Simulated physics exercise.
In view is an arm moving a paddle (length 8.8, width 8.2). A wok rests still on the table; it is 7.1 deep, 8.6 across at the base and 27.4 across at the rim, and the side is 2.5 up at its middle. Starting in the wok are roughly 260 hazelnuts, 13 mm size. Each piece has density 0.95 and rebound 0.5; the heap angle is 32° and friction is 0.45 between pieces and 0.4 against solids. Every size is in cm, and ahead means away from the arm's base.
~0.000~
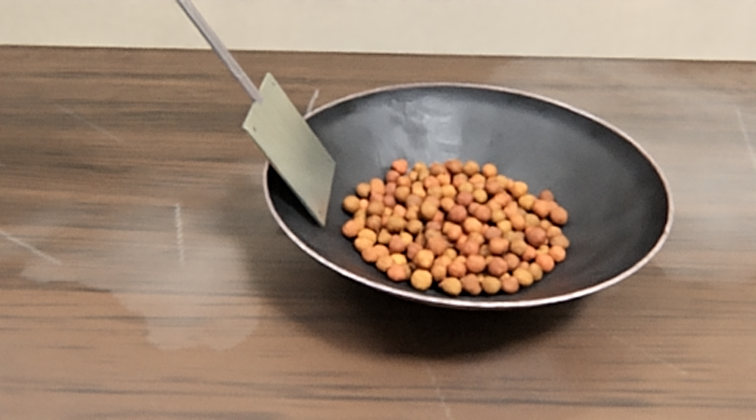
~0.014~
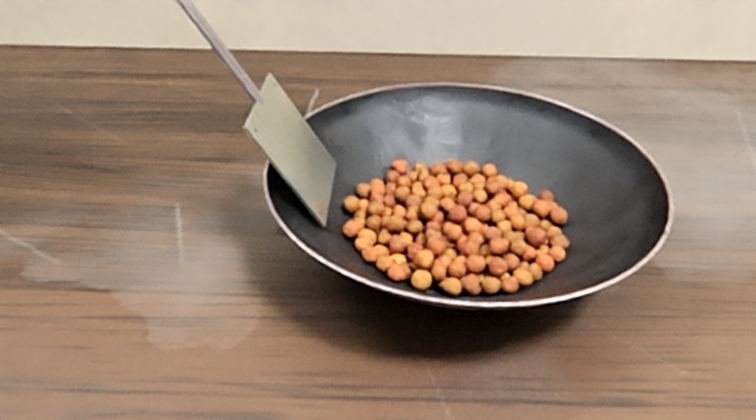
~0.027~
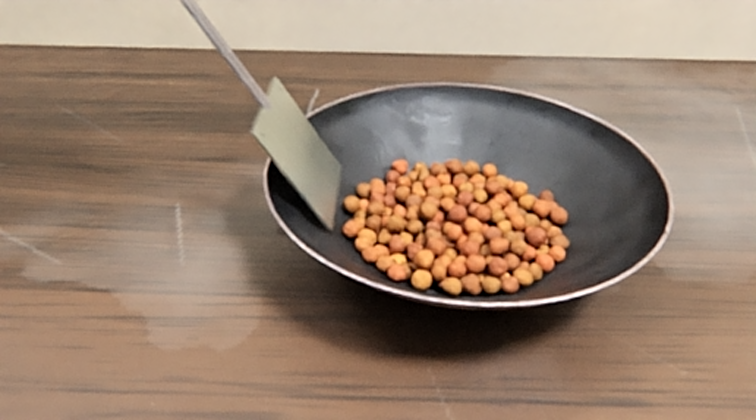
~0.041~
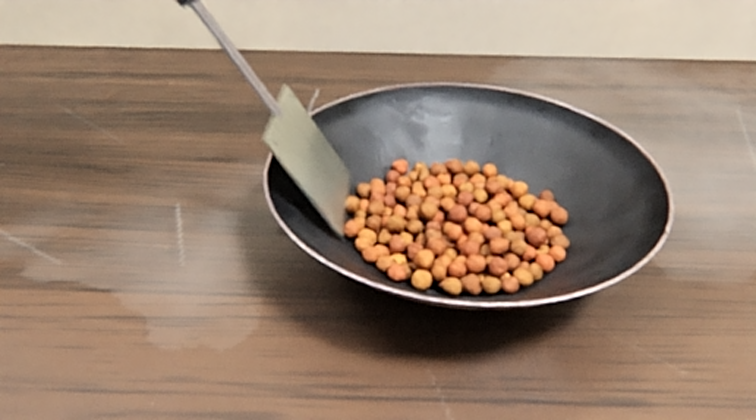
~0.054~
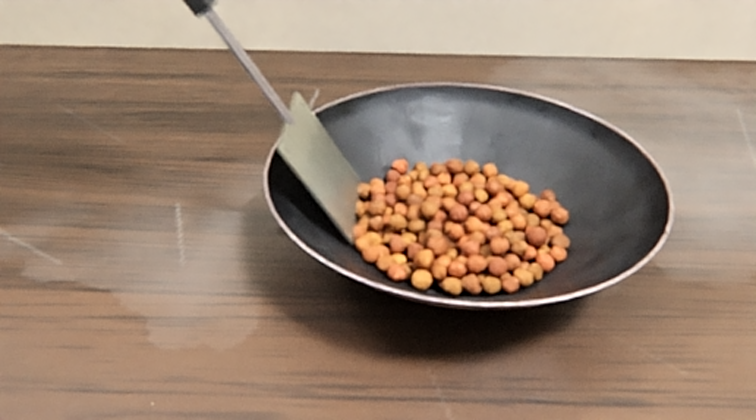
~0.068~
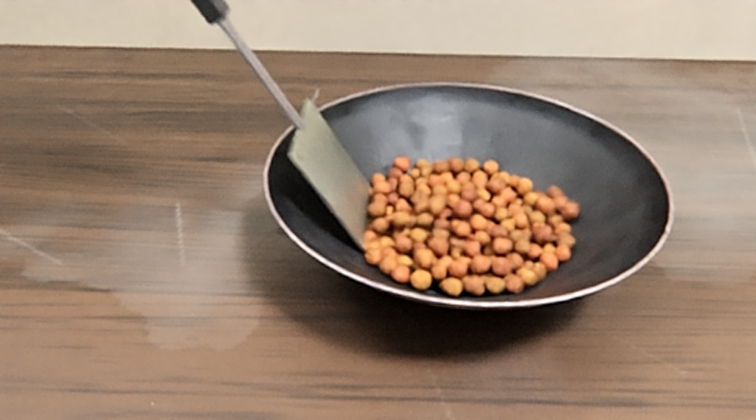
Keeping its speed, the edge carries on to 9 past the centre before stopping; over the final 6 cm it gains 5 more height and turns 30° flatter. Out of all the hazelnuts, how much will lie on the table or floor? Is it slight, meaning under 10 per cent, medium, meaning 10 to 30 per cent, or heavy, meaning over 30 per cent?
It is medium, from 10 to 30 per cent.
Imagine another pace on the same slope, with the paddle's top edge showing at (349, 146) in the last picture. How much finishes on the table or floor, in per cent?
Roughly 55 per cent.
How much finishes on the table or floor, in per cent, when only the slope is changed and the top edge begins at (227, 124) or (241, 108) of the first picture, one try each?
Some 20 per cent, then some 20 per cent.
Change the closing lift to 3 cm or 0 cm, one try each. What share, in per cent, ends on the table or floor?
Try one gives about 25 in a hundred, try two about 15 in a hundred.
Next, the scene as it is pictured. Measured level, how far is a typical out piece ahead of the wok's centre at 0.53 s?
Some 20 centimetres ahead.
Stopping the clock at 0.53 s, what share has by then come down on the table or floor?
Around 10 percent.
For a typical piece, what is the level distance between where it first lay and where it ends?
Distance: Around 5 cm.
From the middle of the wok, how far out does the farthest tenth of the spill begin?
Radial distance: Approx. 45 cm.
After 0.17 s, sloping 59°, highest piece 6 above the table; 259 in the wok.
After 0.27 s, sloping 49°, highest piece 8 above the table; 259 in the wok.
After 0.53 s, sloping 29°, highest piece 8 above the table; 211 in the wok, 29 on the table or floor, 19 on the blade or in flight.
After 1.58 s, sloping 29°, highest piece 6 above the table; 211 in the wok, 48 on the table or floor.
At rest, 211 in the wok, 48 on the table or floor. That is 19 % on the table or floor.
